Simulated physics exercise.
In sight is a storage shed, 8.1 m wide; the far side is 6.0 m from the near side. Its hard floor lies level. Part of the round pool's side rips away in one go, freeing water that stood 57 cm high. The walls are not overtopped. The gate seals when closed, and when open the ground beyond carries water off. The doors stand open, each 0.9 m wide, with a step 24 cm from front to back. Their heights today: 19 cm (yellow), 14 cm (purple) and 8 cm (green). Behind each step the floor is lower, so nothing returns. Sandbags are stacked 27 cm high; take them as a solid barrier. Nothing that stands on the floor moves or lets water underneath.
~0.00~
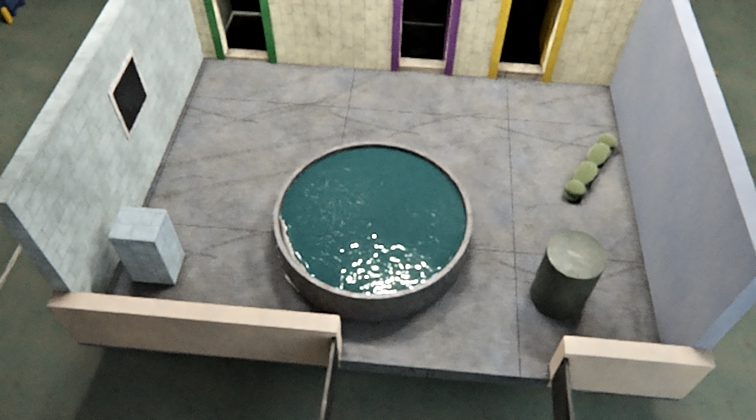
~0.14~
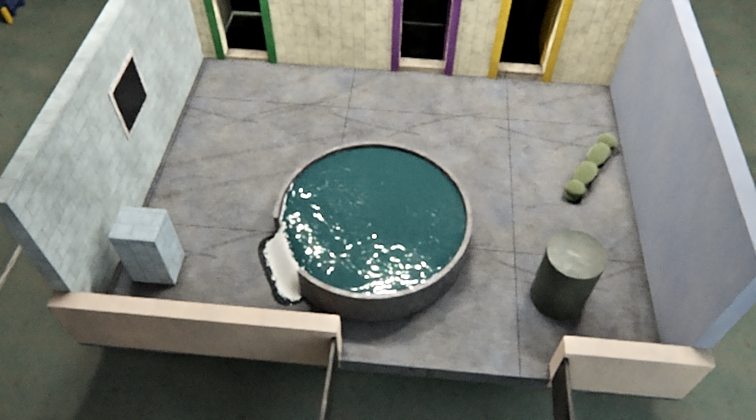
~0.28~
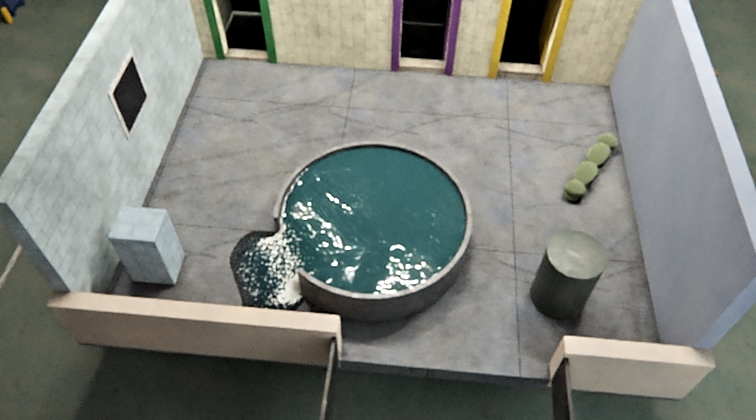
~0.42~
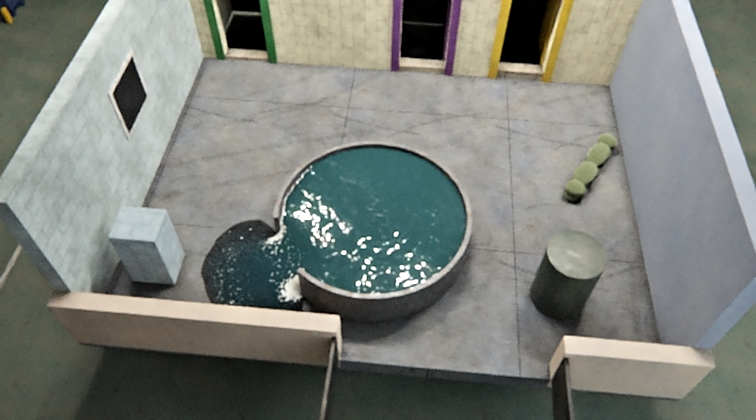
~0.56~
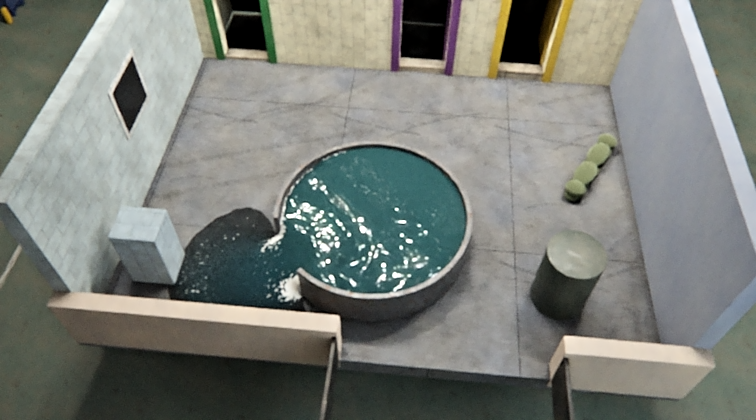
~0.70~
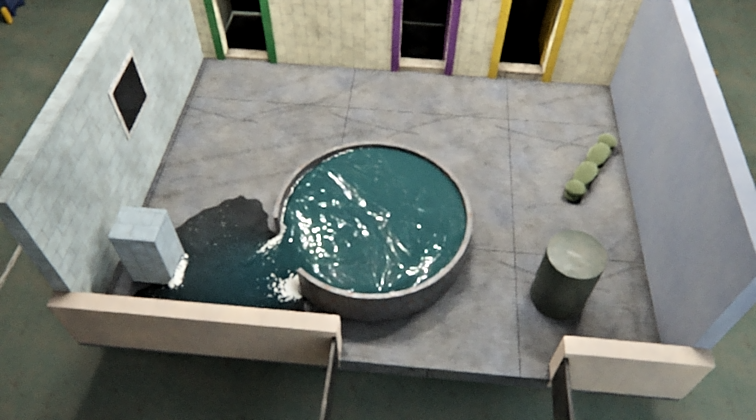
Round pool of green water splitting open at its lower left side, water pouring out and spreading across the grey floor to a pale block.
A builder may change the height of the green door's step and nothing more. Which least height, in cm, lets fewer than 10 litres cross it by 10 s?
About 19 cm.
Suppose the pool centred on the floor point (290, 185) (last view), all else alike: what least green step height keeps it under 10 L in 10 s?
About 16 cm.
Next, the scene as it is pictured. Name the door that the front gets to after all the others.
It is the yellow one.
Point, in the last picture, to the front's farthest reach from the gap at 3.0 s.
Near (199, 70).
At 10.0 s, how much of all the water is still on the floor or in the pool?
About 88 per cent.
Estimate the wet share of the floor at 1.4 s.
About 15 per cent.
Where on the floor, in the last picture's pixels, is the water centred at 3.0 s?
Around (303, 242).
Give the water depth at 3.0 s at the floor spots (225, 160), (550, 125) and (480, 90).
About 4, 0 and 0 cm.
After 1.4 s water covers 15 % of the floor, deepest (51 cm) near (95, 321); it has not reached the green door.
After 3.0 s water covers 30 % of the floor, deepest (43 cm) near (95, 321); it has not reached the green door.
After 10.0 s water covers 90 % of the floor, deepest (16 cm) near (95, 321); 14 cm at the green door, 268 litres in over its 8 cm step.
At the green door as built, the water arrived by 3.3 s and peaked near 21 cm at 4.4 s.
Run again over the same 10 s with other heights there, 29 litres in over 17 cm, 0 litres over 23 cm. The limit of 10 litres is kept from about 19 cm up.
